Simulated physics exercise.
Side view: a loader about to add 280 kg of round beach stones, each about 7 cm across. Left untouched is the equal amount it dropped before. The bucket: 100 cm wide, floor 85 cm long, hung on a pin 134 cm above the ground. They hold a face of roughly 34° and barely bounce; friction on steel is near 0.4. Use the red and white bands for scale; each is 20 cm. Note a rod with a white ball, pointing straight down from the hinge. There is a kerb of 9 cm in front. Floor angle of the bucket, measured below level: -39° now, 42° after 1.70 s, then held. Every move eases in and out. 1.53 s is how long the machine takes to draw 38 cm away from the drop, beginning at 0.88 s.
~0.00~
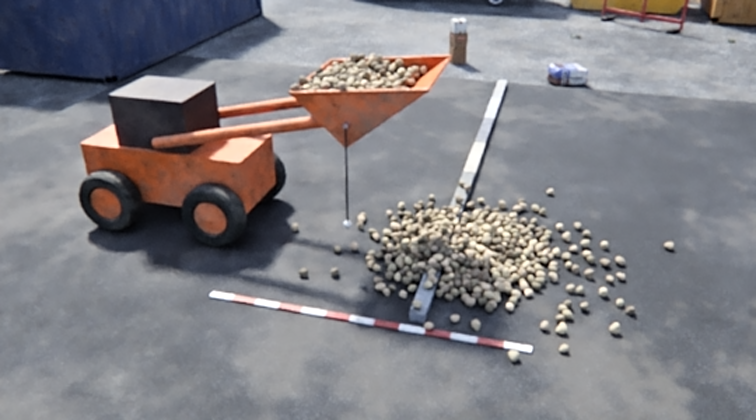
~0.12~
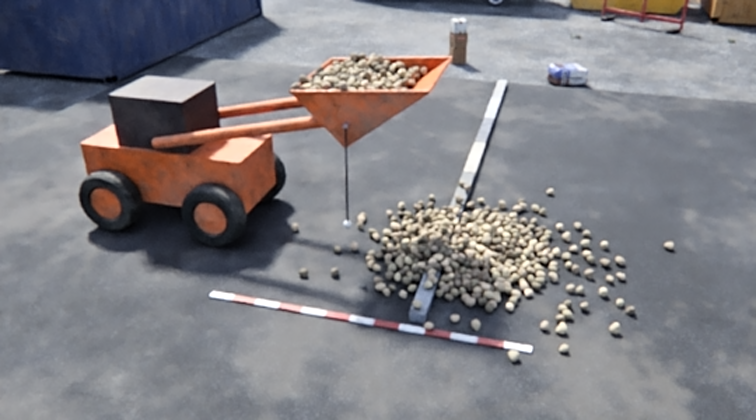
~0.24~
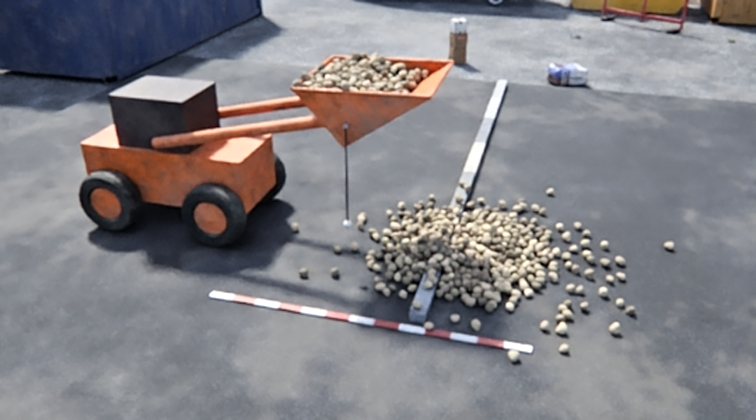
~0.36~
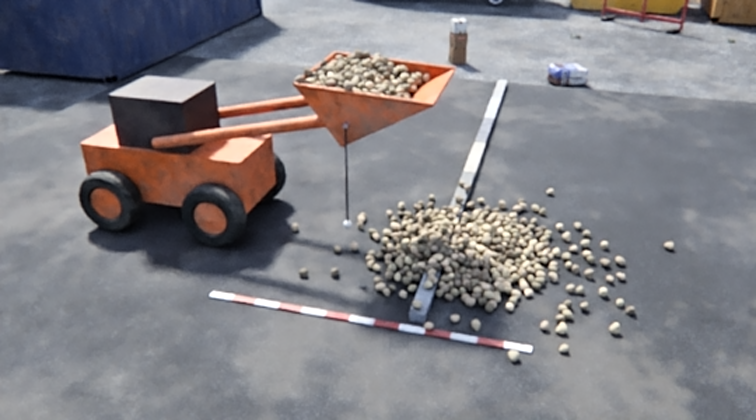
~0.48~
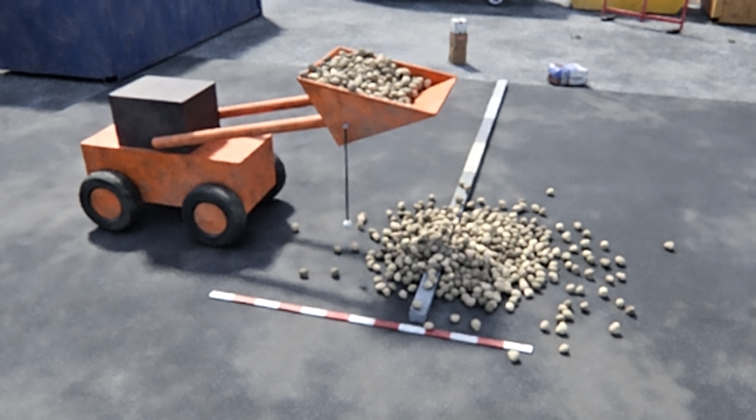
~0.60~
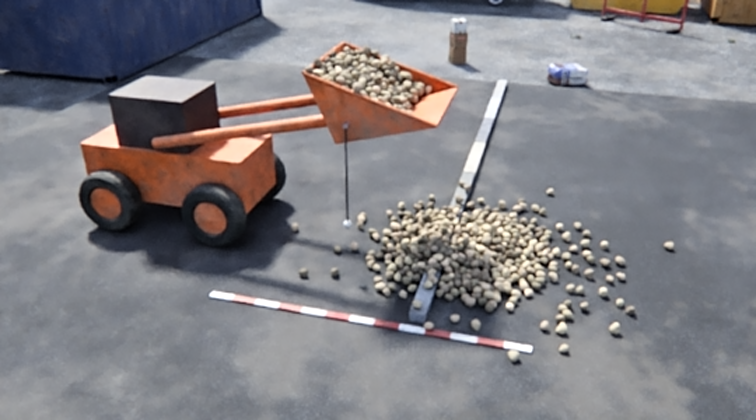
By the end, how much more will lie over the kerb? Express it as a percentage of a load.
About 34 per cent.
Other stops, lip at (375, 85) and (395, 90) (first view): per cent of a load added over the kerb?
Case one about 0 %, case two about 10 %.
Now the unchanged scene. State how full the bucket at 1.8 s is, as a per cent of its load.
I'd say about 10 per cent.
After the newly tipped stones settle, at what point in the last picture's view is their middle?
In the last view, somewhere near (430, 236).
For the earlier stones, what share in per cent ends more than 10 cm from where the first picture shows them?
Close to 10 per cent.
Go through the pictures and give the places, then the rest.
The bucket is at -39°, its lip at (428, 90); the top of the load is at (369, 61). The earlier load is highest near (447, 232), 17 cm above ground level, 34 % on this side of the kerb, 66 % over the kerb, in the first frame.
The bucket is at -38°, its lip at (429, 92); the top of the load is at (368, 61); the stones move at 0.1 m/s on average, in the second frame.
Lip at (431, 97), floor tilted -35°, highest stones at (361, 61); the stones move at 0.1 m/s on average, in the third frame.
Lip at (434, 105), floor tilted -30°, highest stones at (364, 60); the stones move at 0.2 m/s on average, in the fourth frame.
The bucket is at -23°, its lip at (436, 115); the top of the load is at (345, 59); the stones move at 0.2 m/s on average, in the fifth frame.
Lip at (437, 126), floor tilted -16°, highest stones at (348, 55); the stones move at 0.3 m/s on average, in the sixth frame.
After 1.3 s the floor is at 29°; in per cent of one load, 93 in the bucket, 41 on this side of the kerb, 66 over the kerb; the foremost stones are at (625, 282).
After 1.8 s the floor is at 42°; in per cent of one load, 12 in the bucket, 100 on this side of the kerb, 88 over the kerb; the foremost stones are at (625, 282).
After 2.9 s the floor is at 42°; in per cent of one load, 0 in the bucket, 100 on this side of the kerb, 100 over the kerb; the foremost stones are at (625, 282).
After 5.3 s the floor is at 42°; in per cent of one load, 0 in the bucket, 100 on this side of the kerb, 100 over the kerb; the foremost stones are at (625, 282). Net gain over the kerb, 34.
